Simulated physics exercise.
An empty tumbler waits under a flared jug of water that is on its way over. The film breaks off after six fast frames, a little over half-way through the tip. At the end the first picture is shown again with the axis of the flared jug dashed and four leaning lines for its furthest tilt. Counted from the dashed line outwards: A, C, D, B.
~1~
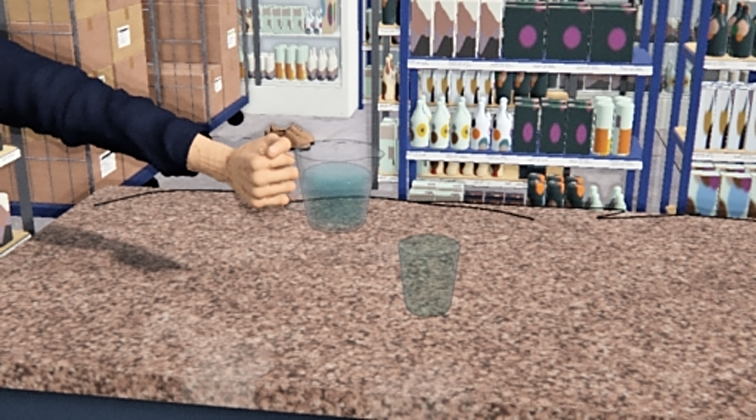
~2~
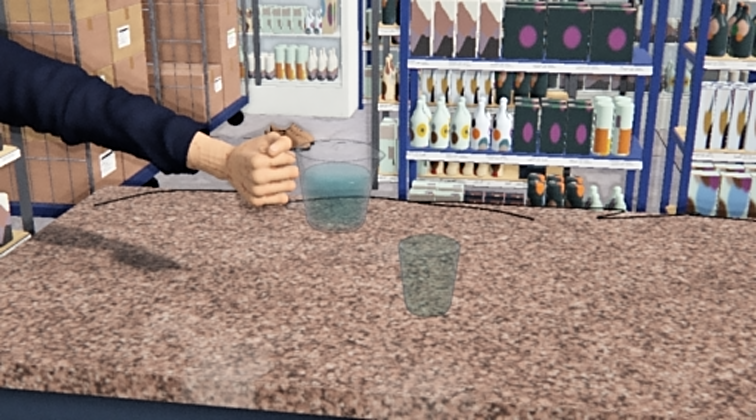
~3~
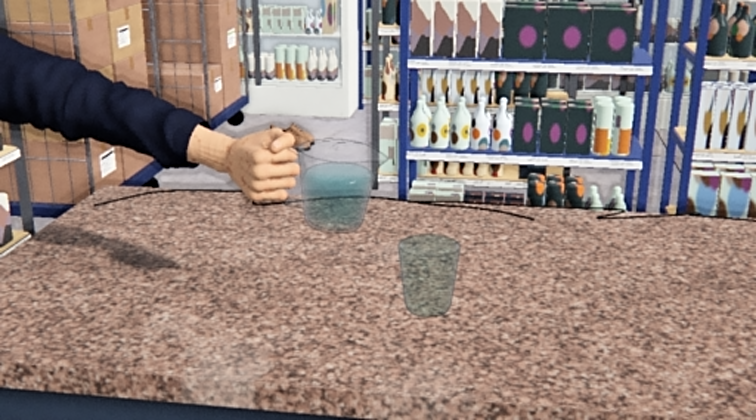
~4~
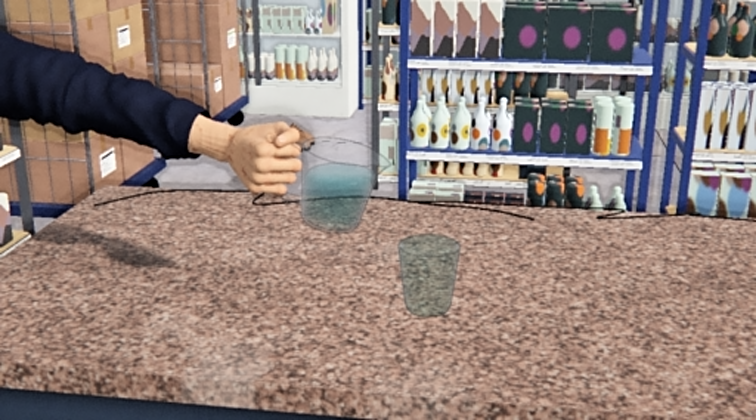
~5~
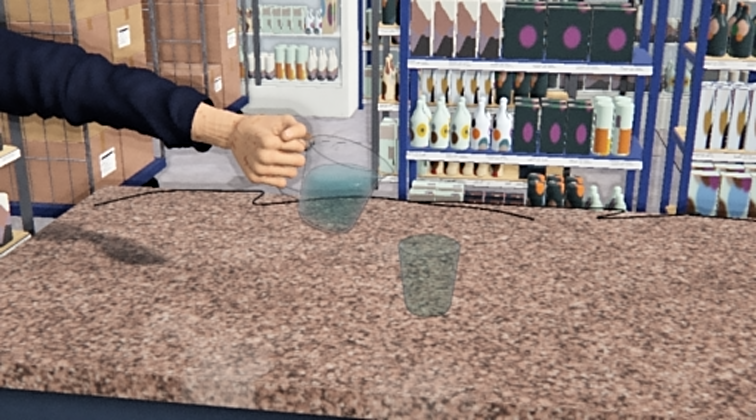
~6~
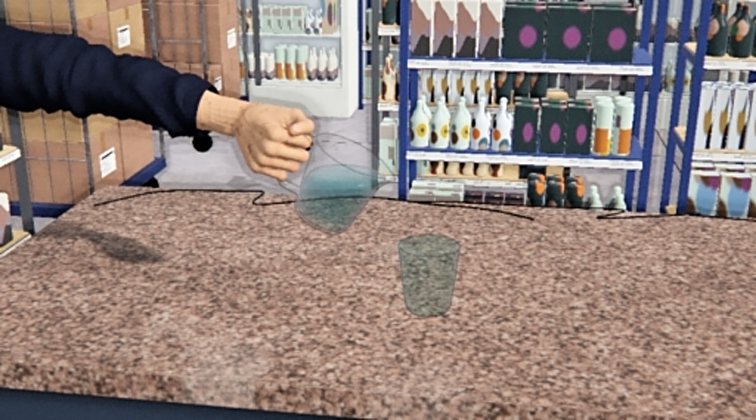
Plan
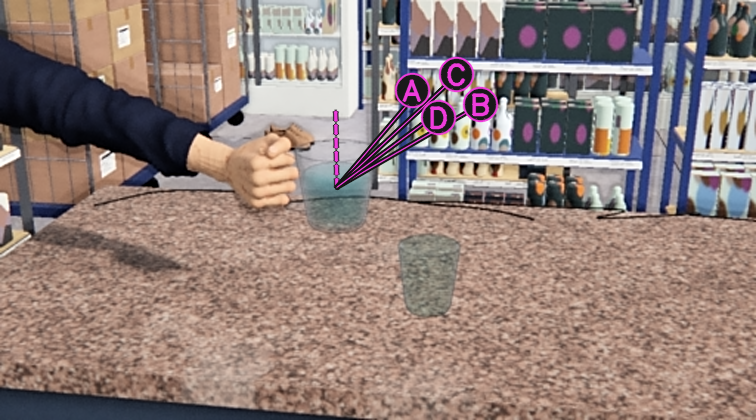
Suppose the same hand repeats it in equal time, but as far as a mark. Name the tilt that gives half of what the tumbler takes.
Choose B.
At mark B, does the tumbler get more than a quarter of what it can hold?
Yes, it does.
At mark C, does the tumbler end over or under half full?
Under half.
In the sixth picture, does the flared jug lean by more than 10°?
Yes.
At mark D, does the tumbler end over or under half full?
Under.
On the marked copy, A at (405, 107); B at (465, 113); C at (445, 86); D at (422, 124).
Choosing A, the tumbler ends with about 12 % of what it can hold.
Choosing B, the tumbler ends with about 50 % of what it can hold.
Choosing C, the tumbler ends with about 22 % of what it can hold.
Choosing D, the tumbler ends with about 35 % of what it can hold.
